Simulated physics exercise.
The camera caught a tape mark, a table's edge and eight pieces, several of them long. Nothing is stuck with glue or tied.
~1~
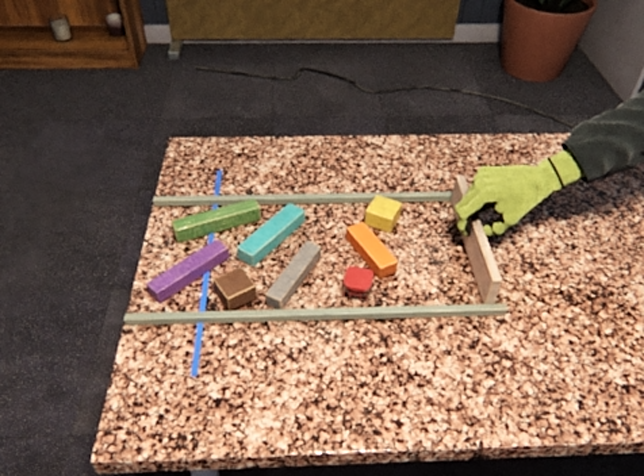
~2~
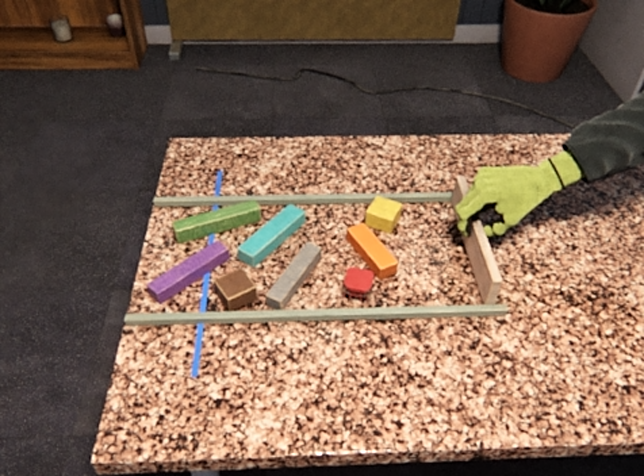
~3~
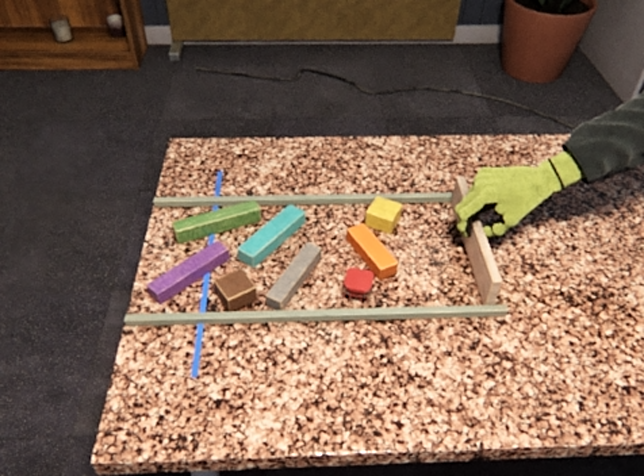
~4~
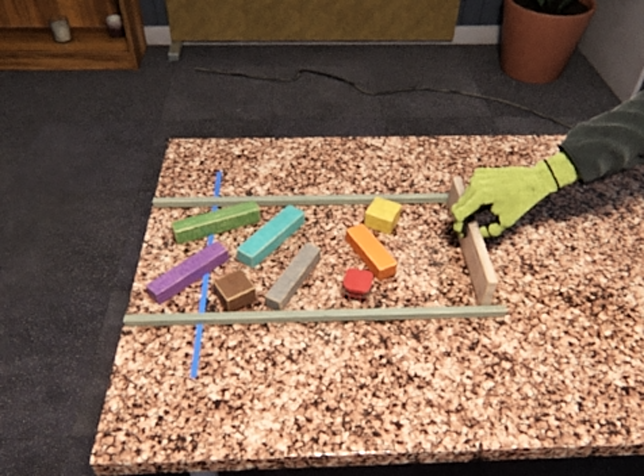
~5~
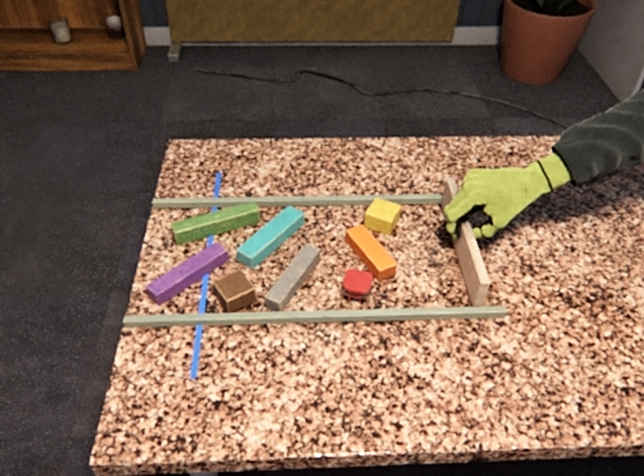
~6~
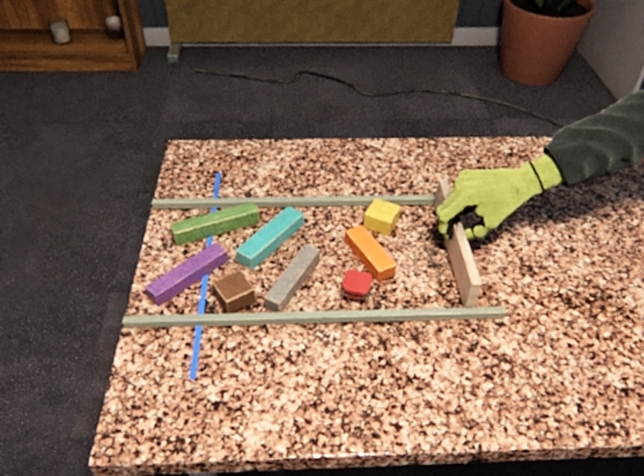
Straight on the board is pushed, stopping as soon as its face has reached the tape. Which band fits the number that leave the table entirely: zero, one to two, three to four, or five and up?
The board is going to sweep off no more than two, but at least one.
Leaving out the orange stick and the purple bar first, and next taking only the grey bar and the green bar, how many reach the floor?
You'd see 0 fallen, and 0 in the other try.
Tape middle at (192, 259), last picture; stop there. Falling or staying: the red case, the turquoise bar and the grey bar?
This time the red case does not drop; after it, the turquoise bar does not drop; finally, the grey bar does not drop.
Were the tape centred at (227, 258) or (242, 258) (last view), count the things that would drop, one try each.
Counts: 0, 0.
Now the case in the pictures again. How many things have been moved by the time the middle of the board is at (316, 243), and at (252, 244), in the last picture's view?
By the first moment it's 5, by the second it's 8.
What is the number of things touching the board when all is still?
Number in contact with it: 3.
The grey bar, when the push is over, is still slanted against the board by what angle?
Angle: Roughly 5 degrees.
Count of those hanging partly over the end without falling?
The total comes out at 1.
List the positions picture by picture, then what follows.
The first picture shows purple bar (189, 270); green bar (217, 220); brown block (235, 289); board (473, 237); tape (209, 256).
The second picture shows green bar (218, 221); orange stick (371, 250).
The third picture shows brown block (236, 290); red case (358, 285).
The fourth picture shows purple bar (189, 272); turquoise bar (272, 236).
The fifth picture shows green bar (217, 223); board (463, 239).
The sixth picture shows purple bar (188, 273); green bar (216, 223); brown block (234, 292); board (455, 240); tape (208, 258).
A little later, none off yet; purple bar at rest near (188, 273); green bar at rest near (216, 223); brown block at rest near (234, 292).
Next, none off yet; purple bar at rest near (188, 273); green bar shifted a little near (197, 223); brown block shifted a little near (221, 291).
When it is over, the number that fall off is one or two; down, green bar and purple bar.
